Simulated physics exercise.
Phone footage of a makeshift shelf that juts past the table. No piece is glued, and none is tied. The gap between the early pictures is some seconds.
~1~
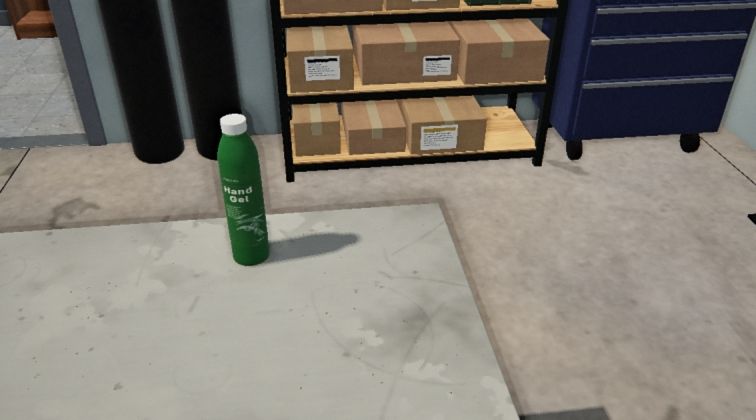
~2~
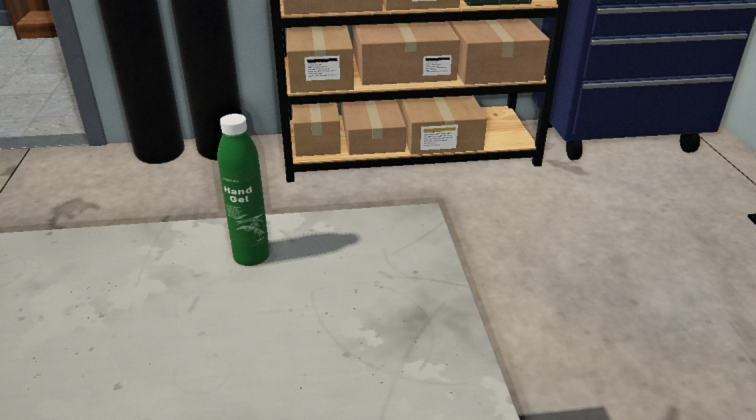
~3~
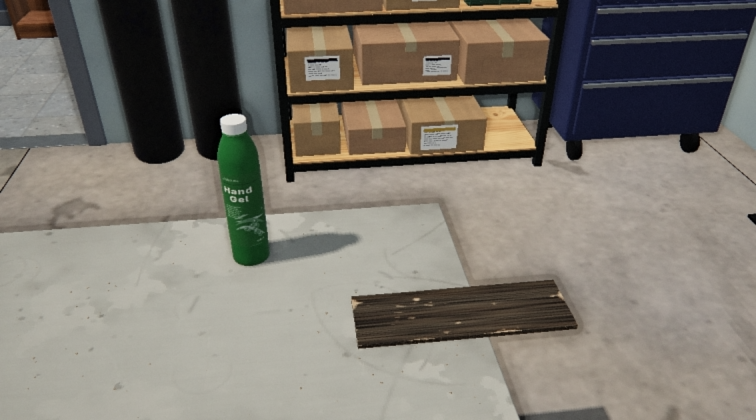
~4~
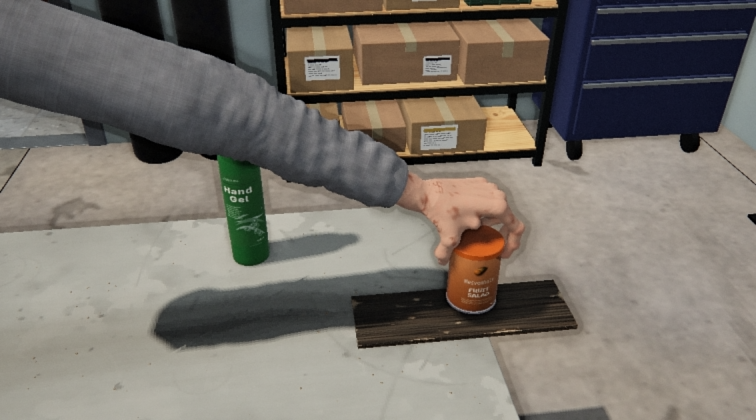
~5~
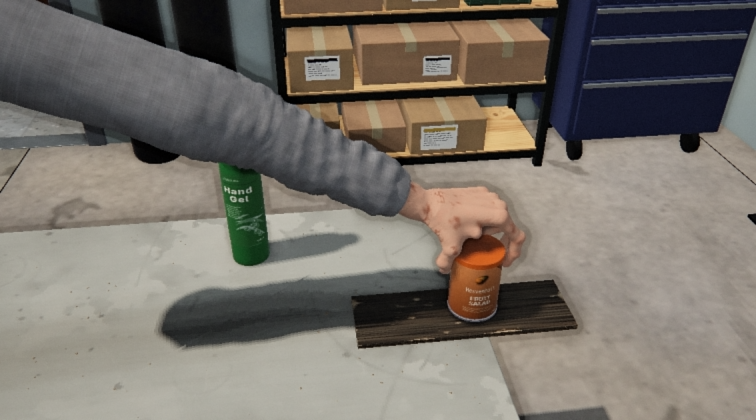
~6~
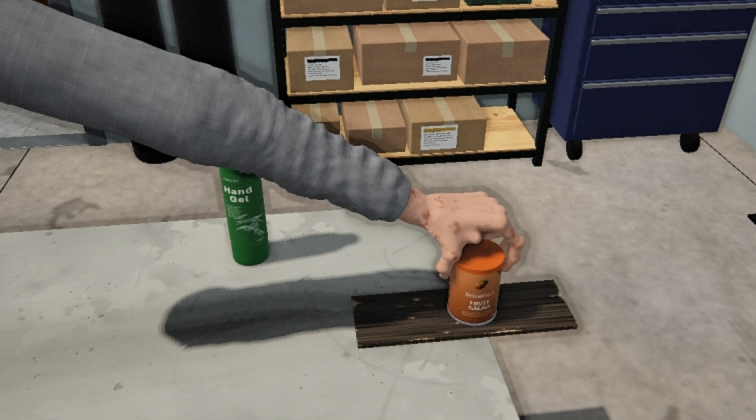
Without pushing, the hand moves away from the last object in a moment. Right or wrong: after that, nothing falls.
Right.
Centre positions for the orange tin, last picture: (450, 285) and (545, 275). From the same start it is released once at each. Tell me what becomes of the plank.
Try 1: It stays where it is. Try 2: It tumbles.
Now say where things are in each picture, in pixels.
In the first frame, the last thing is not in view yet; green bottle (243, 192).
In the second frame, the last thing is not in view yet; green bottle (243, 192).
In the third frame, the last thing is not in view yet; green bottle (243, 192).
In the fourth frame, coming down; orange tin (474, 269); green bottle (243, 192).
In the fifth frame, coming down; orange tin (475, 277); green bottle (243, 192).
In the sixth frame, in place under the hand; orange tin (475, 282); green bottle (243, 192).
Then, 0.20 s past the last view, nothing moves.
Then, 0.60 s past the last view, orange tin resting near (475, 282).
Finally, all 3 still in place. Final places as the last picture's camera would see them, orange tin near (475, 282). The plank holds.
